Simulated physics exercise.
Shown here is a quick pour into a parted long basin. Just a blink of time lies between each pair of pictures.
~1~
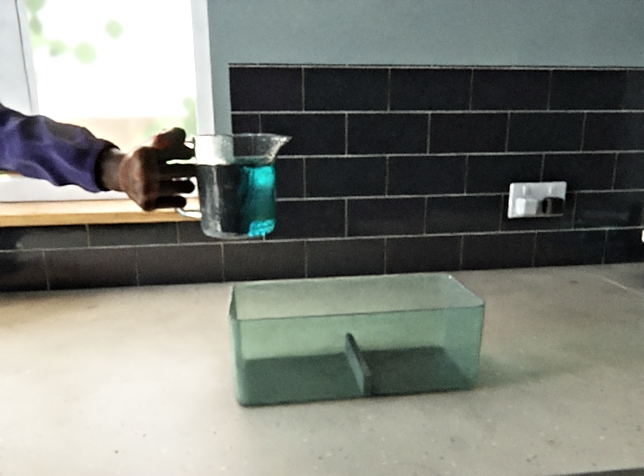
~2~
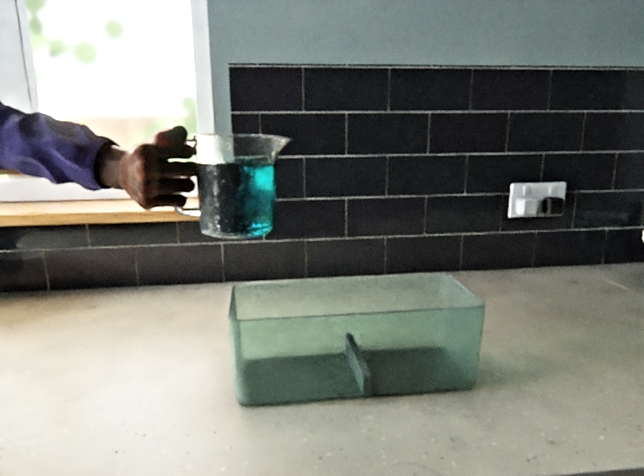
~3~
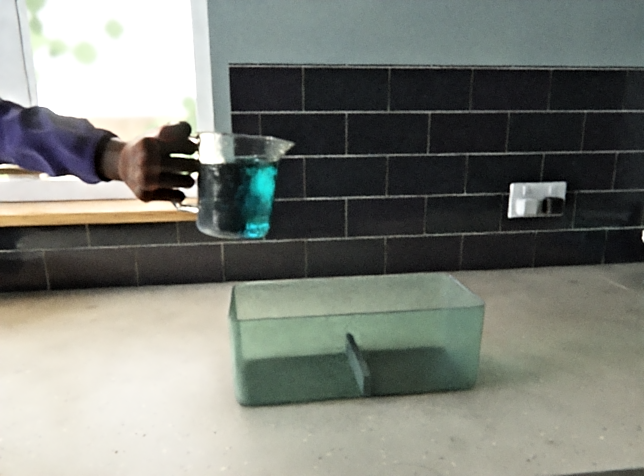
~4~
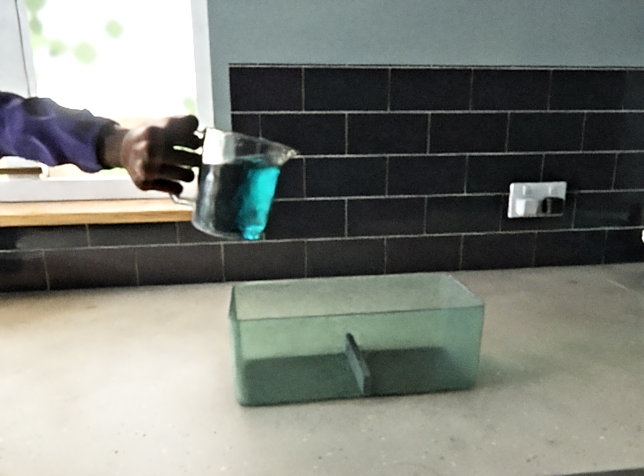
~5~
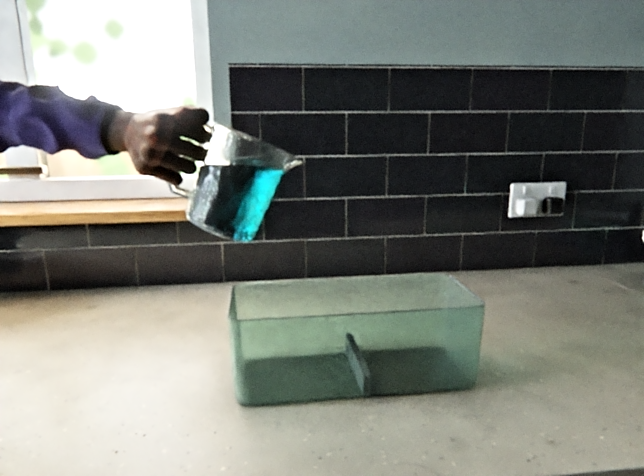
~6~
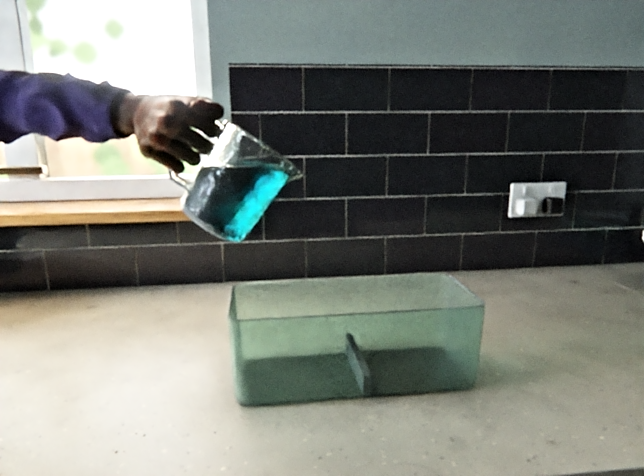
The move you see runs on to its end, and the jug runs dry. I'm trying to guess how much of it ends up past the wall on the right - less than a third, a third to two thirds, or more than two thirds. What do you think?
I predict a little ends up right of the wall, short of one third.
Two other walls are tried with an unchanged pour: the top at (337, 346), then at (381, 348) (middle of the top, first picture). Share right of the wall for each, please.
Result: 55 % first, 10 % second.
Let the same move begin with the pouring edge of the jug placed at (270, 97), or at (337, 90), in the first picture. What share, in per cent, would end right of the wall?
First place gives some 15 %, second place some 80 %.
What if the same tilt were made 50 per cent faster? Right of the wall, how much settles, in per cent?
Close to 15 out of every hundred.
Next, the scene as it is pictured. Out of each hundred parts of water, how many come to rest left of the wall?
75 % or thereabouts.
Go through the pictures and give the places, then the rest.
In the first picture, tilt 0°; pouring edge (291, 137); surface from (197, 163) to (273, 161); the long basin's rim runs from (231, 302) to (466, 289); the wall's top is at (357, 353).
In the second picture, tilt 2°; pouring edge (293, 138); surface from (198, 162) to (274, 162).
In the third picture, tilt 6°; pouring edge (296, 143); surface from (200, 162) to (276, 162).
In the fourth picture, tilt 14°; pouring edge (301, 151); surface from (202, 163) to (279, 164).
In the fifth picture, tilt 23°; pouring edge (305, 162); surface from (200, 172) to (285, 165).
In the sixth picture, tilt 35°; pouring edge (308, 176); surface from (192, 180) to (295, 170).
A moment on, the tilt is 95° and 63 per cent is still to pour, 10 is left of the wall and 1 right of it.
Next, the tilt is 107° and 15 per cent is still to pour, 62 is left of the wall and 5 right of it.
Then the tilt is 107° and 1 per cent is still to pour, 78 is left of the wall and 6 right of it.
Later the tilt is 107° and 0 per cent is still to pour, 81 is left of the wall and 9 right of it.
In the end 77 per cent lies left of the wall, 13 right of it and 9 outside.
